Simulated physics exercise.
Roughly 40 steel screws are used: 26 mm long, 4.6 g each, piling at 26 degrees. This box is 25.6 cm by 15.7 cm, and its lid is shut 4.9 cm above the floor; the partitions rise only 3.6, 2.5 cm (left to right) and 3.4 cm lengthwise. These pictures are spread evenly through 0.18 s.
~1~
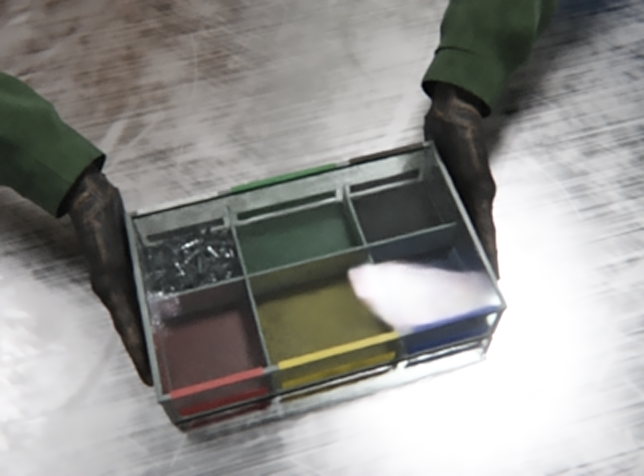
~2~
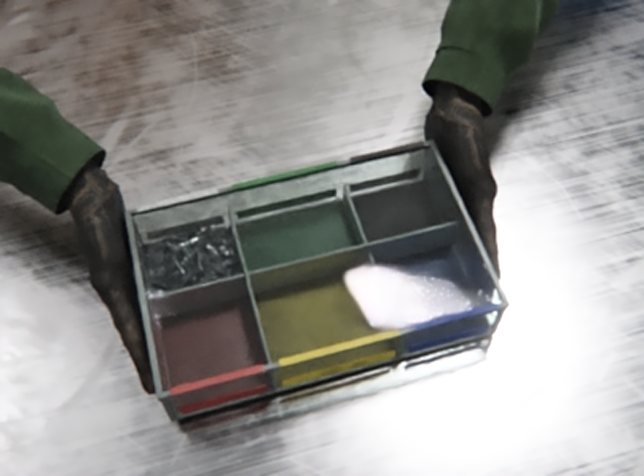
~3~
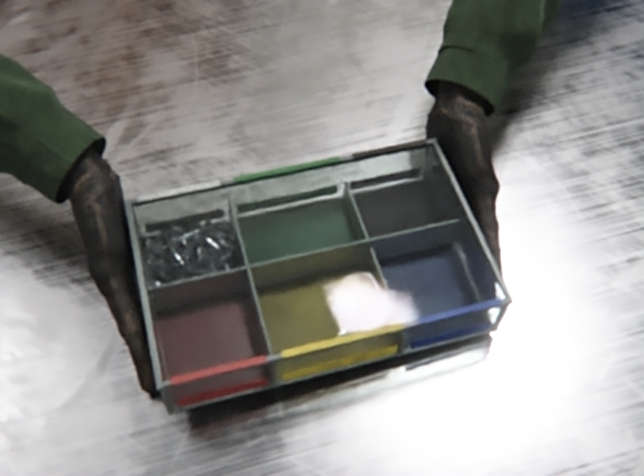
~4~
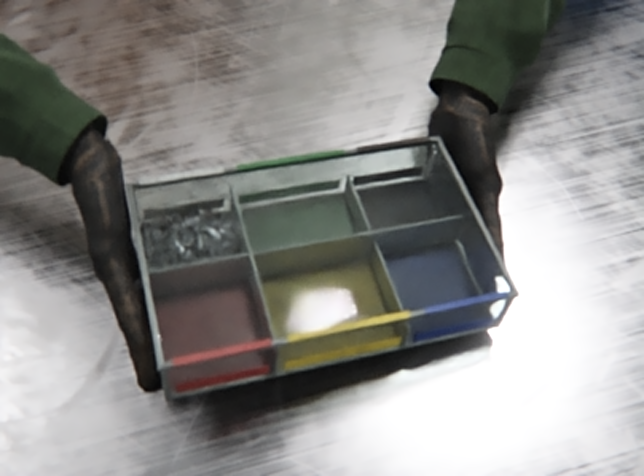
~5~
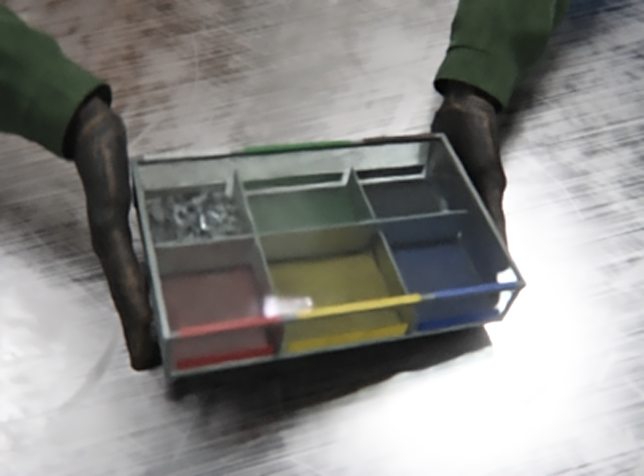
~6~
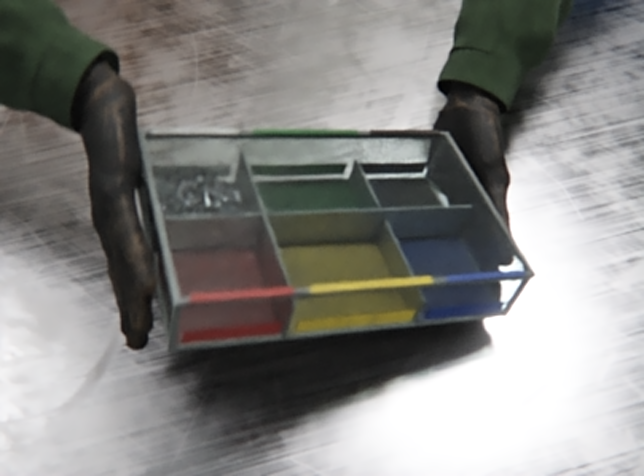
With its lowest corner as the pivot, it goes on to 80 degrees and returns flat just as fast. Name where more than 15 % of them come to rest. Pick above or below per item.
Red = below; blue = below; green = below; yellow = below; white = above; black = below.
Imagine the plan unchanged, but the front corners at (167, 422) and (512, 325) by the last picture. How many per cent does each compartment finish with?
So it works out as red at 30 percent, blue at 0 percent, green at 0 percent, yellow at 0 percent, white at 70 percent and black at 0 percent.
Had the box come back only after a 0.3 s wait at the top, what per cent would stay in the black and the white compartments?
You'd end up with black at 5 per cent and white at 90 per cent.
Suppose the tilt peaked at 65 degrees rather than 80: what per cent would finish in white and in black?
With that change it's white at 95 per cent and black at 0 per cent.
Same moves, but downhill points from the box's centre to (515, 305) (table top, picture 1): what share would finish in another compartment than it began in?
Estimate: Some 15 per cent.
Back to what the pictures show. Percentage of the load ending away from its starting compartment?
That comes to close to 10 percent.
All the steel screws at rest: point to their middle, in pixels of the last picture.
Estimated resting centre: Around (218, 247).
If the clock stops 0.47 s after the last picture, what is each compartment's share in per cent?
Red 0; blue 0; green 0; yellow 0; white 100; black 0.
Then, 0.47 s after the last picture, tilt 79 degrees; white 100 %.
Then, 0.79 s after the last picture, tilt 32 degrees; green 10 %, white 90 %.
Then, 1.20 s after the last picture, tilt 0 degrees; green 10 %, white 90 %.
In the end, red 0 %, blue 0 %, green 10 %, yellow 0 %, white 90 %, black 0 %.
